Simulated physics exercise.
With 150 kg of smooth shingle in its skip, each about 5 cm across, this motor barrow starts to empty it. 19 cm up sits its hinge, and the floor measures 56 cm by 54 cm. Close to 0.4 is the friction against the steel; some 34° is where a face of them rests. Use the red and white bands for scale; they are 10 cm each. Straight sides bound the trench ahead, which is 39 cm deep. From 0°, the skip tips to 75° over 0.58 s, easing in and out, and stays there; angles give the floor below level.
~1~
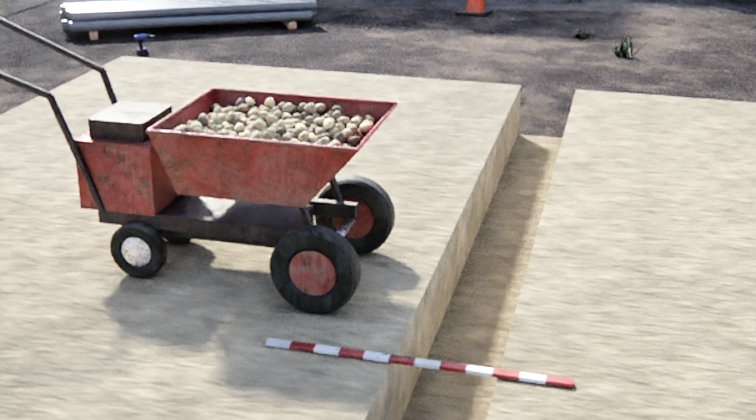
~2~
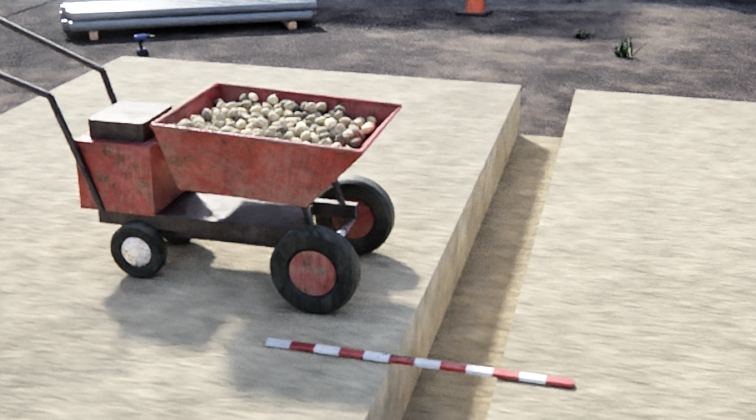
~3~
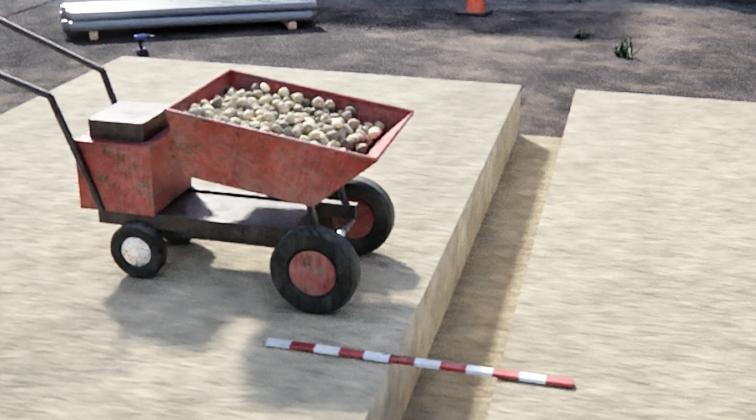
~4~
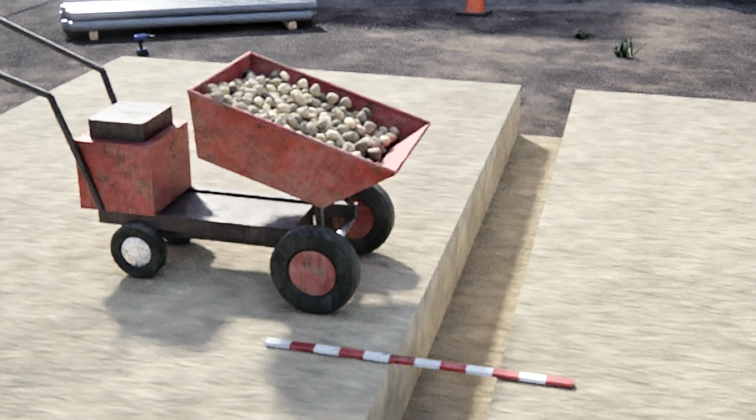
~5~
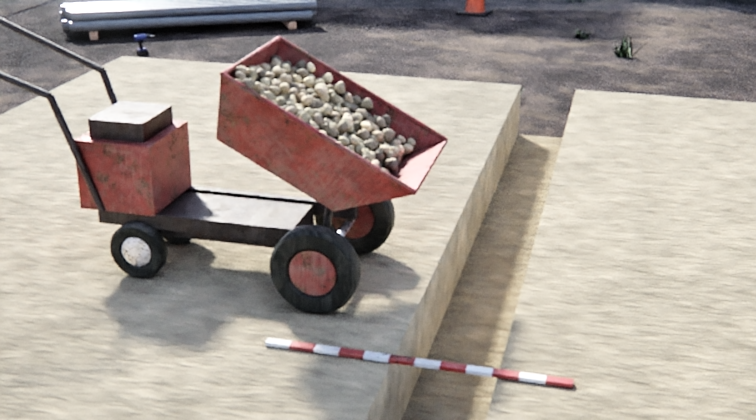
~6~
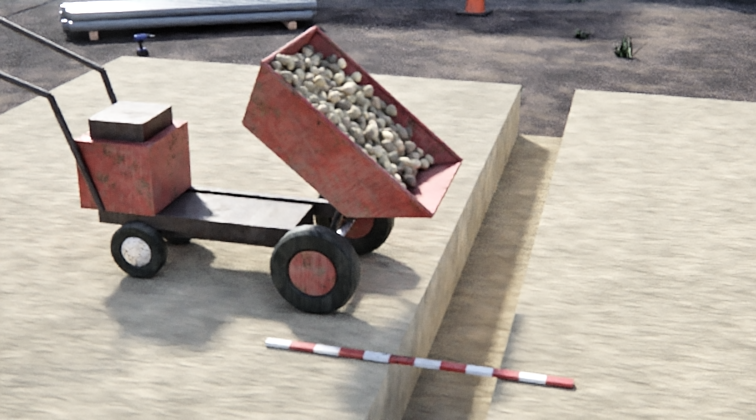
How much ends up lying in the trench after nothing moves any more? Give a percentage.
A share of about 43 per cent.
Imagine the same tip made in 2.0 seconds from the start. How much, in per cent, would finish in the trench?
That works out at about 70 in a hundred.
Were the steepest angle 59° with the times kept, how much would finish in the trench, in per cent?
Some 50% would finish there.
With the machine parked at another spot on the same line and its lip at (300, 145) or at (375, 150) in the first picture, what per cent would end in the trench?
Estimates: 90 % then 25 %.
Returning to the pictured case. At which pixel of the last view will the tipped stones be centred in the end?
Their middle lands near (551, 301).
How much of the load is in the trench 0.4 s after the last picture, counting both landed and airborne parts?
At that moment: Approx. 25 %.
Then, 0.1 s after the last picture the floor is at 63°, 100 % in the skip; the foremost stones are at (449, 215).
Then, 0.4 s after the last picture the floor is at 75°, 52 % in the skip, 26 % in the trench, 22 % past the trench; the foremost stones are at (557, 286).
Then, 0.7 s after the last picture the floor is at 75°, 1 % in the skip, 41 % in the trench, 58 % past the trench; the foremost stones are past the picture's edge.
Then, 2.7 s after the last picture the floor is at 75°, 0 % in the skip, 43 % in the trench, 57 % past the trench; the foremost stones are past the picture's edge.
